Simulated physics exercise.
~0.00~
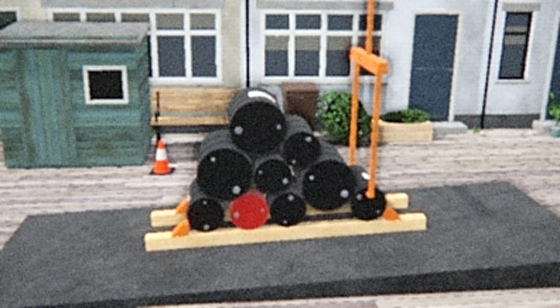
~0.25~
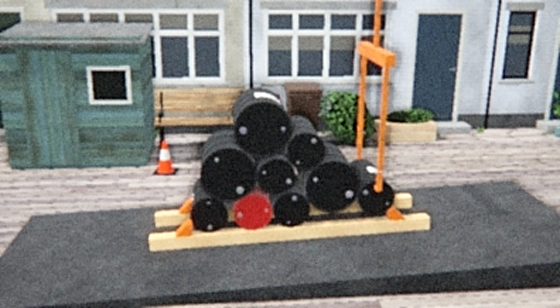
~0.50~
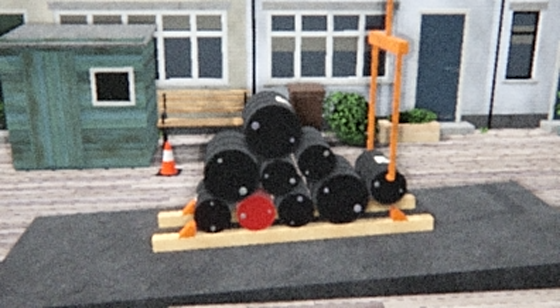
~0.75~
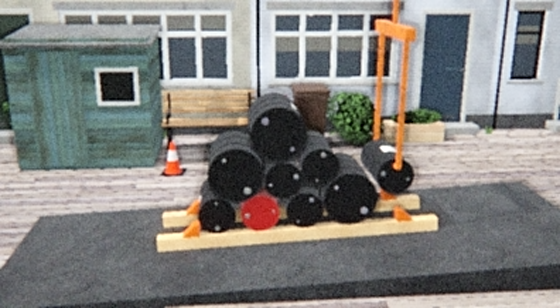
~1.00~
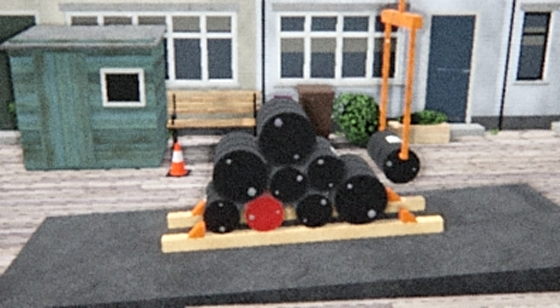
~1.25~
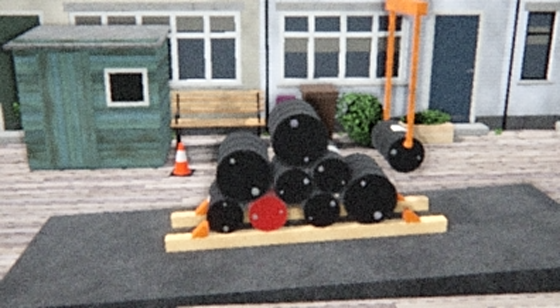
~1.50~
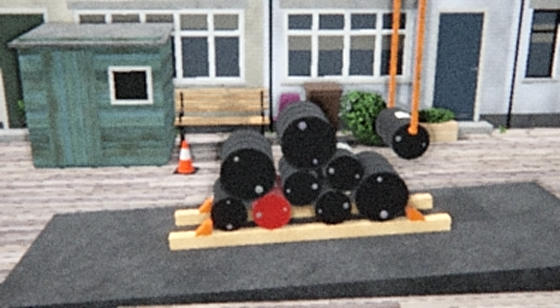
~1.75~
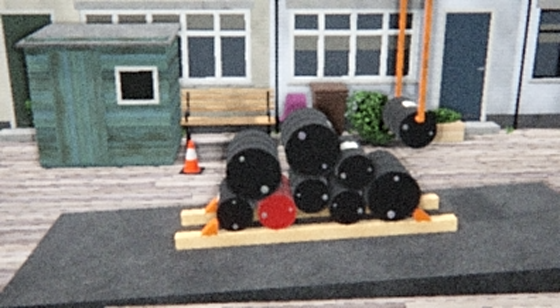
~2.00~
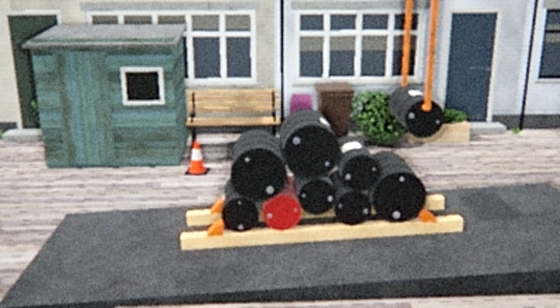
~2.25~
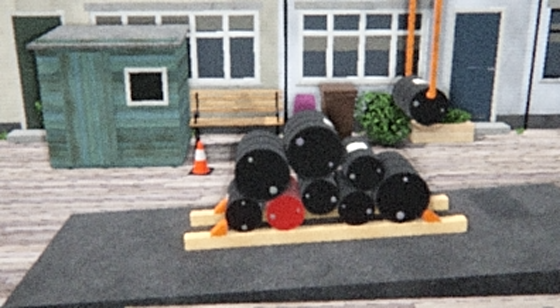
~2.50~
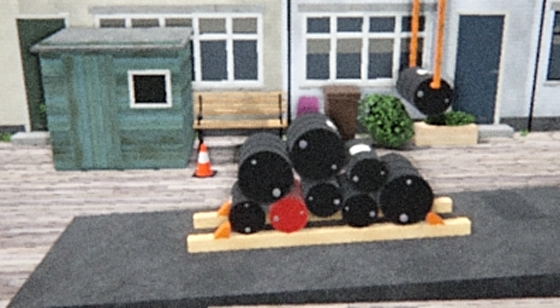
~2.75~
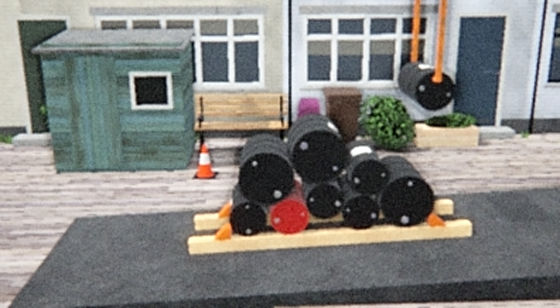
On a dark pad in front of some houses and a green shed, an orange lifting frame pulled the right-hand drum from a stack and raised it clear; a few black drums shifted and settled rightward, but the red one stayed in the bottom row.
